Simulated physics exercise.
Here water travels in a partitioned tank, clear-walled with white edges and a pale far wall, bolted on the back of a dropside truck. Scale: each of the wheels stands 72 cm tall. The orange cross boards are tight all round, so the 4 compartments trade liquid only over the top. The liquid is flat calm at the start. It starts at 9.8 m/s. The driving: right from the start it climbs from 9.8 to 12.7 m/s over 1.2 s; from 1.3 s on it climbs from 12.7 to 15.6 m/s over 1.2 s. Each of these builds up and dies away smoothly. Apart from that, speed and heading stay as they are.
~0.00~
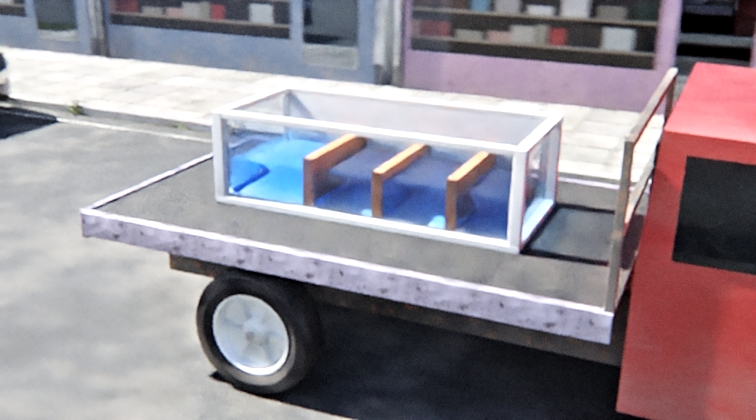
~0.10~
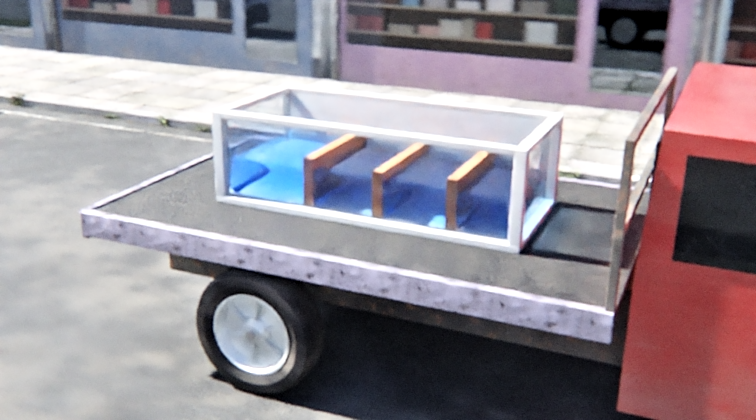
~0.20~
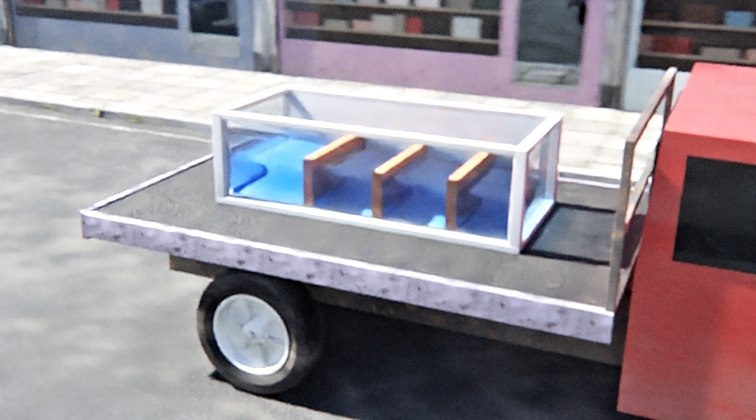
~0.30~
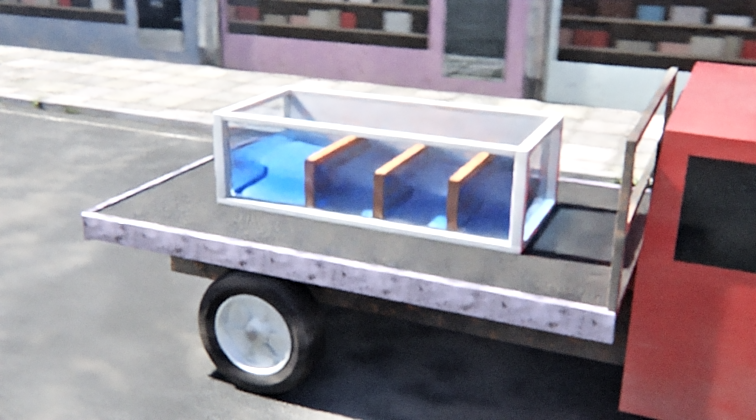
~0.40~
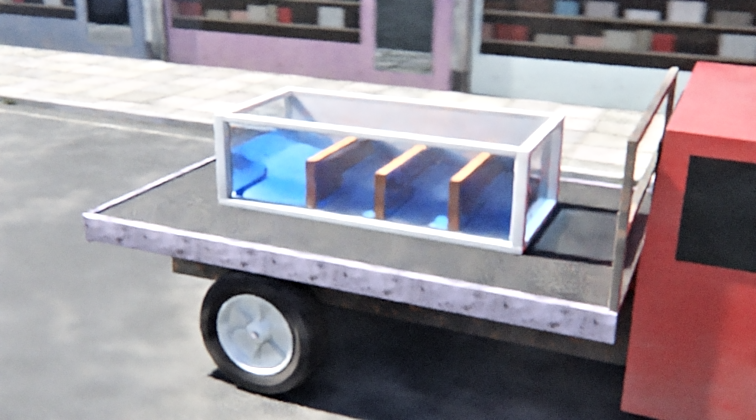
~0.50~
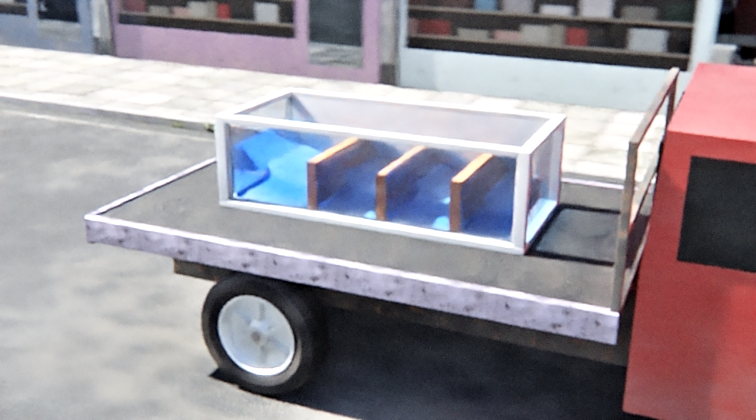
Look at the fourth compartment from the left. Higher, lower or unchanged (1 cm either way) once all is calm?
Its level is the same at the end.
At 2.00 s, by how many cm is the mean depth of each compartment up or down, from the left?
In cm: 1 up, 0, 2 down, 0.
By 1.20 s the mean depths from the left are 22, 22, 21, 22 cm.
By 2.00 s the mean depths from the left are 23, 22, 19, 22 cm.
By 3.00 s the mean depths from the left are 23, 22, 19, 22 cm.
By 5.49 s the mean depths from the left are 23, 22, 19, 22 cm.
